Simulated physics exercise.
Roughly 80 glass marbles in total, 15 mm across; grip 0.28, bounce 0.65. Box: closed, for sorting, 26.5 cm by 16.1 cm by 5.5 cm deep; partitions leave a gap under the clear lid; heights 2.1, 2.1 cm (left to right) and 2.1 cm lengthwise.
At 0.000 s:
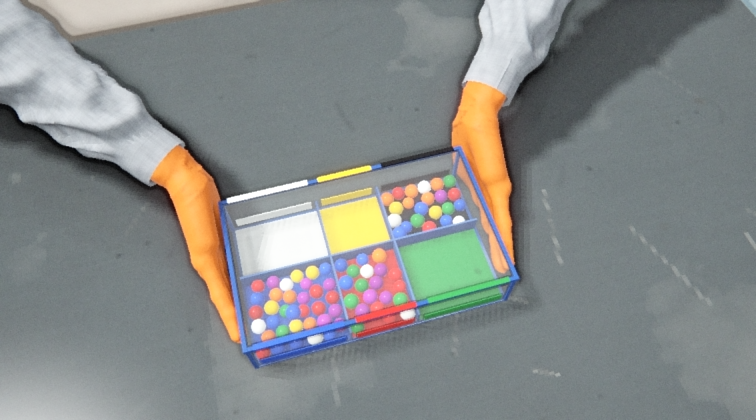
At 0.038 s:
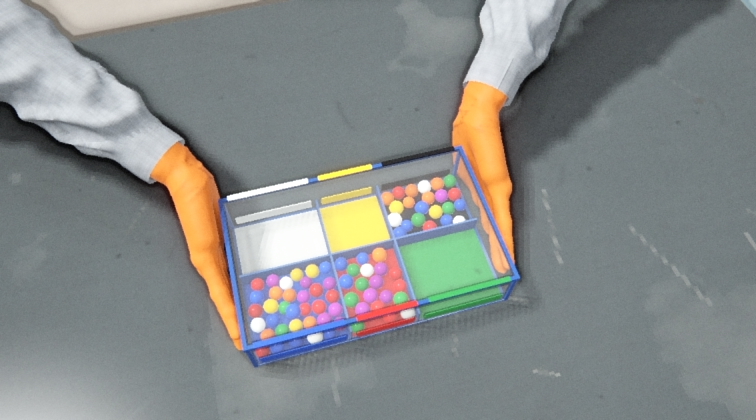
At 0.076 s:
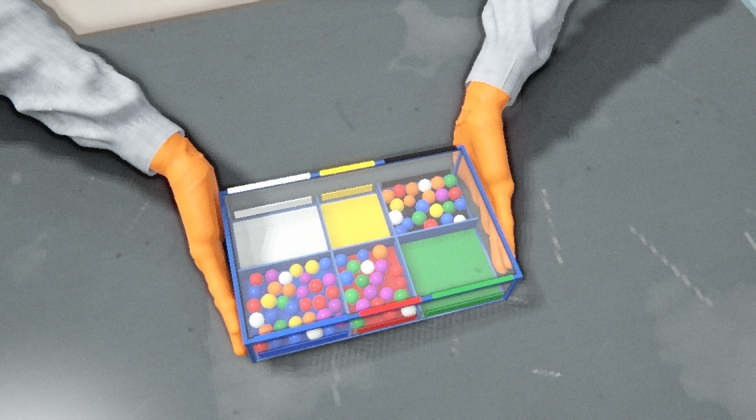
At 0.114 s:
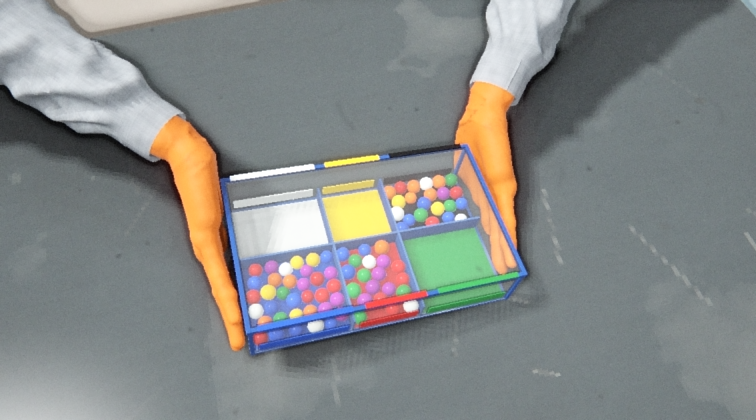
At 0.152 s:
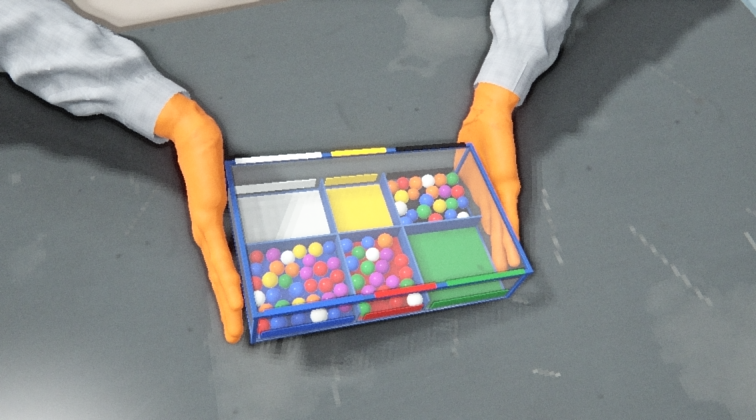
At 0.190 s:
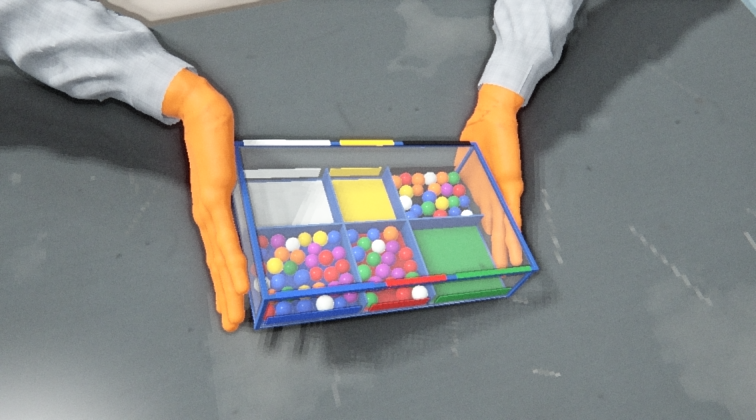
On a scuffed grey surface, two orange-gloved hands hold a clear, blue-edged box divided into six coloured compartments, three of them holding many small multicoloured balls. The hands keep it nearly level at first, then gradually tilt it, its near side swinging slightly up and right, while the balls stay grouped in their compartments.
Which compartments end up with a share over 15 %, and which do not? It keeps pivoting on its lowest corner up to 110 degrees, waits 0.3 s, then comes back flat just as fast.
Red not over, blue not over, green over, yellow not over, white not over, black over.
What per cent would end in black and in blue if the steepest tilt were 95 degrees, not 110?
Result - black 55 percent, blue 0 percent.
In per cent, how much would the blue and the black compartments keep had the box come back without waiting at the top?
Blue 0, black 45.
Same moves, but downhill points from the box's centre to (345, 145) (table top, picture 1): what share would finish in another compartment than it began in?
Something like 70 per cent of the pieces.
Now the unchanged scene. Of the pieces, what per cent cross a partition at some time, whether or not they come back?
The share is close to 75 percent.
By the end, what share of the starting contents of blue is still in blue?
Around 0 %.
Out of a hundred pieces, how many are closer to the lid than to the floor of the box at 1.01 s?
Around 70 %.
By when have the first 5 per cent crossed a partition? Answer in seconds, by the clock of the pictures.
Somewhere near 0.85 s.
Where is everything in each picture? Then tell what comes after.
Box tilt 0 degrees, front corners at (247, 348) and (514, 277); red 25 %, blue 45 %, black 30 %, in the first frame.
Box tilt 1 degrees, front corners at (247, 347) and (515, 277), in the second frame.
Box tilt 4 degrees, front corners at (248, 341) and (517, 275), lowest corner right back, in the third frame.
Box tilt 8 degrees, front corners at (251, 329) and (522, 273), lowest corner right back, in the fourth frame.
Box tilt 14 degrees, front corners at (257, 314) and (527, 270), lowest corner right back, in the fifth frame.
Box tilt 20 degrees, front corners at (268, 296) and (533, 268), lowest corner right back; red 25 %, blue 45 %, black 30 %. The box's pace is about 150 degrees a second, in the sixth frame.
After 1.01 s, tilt 110 degrees; red 5 %, green 45 %, black 50 %.
After 1.55 s, tilt 59 degrees; green 45 %, black 55 %.
After 2.16 s, tilt 0 degrees; green 50 %, black 50 %.
By 2.8 s all is still; red 0 %, blue 0 %, green 50 %, yellow 0 %, white 0 %, black 50 %.
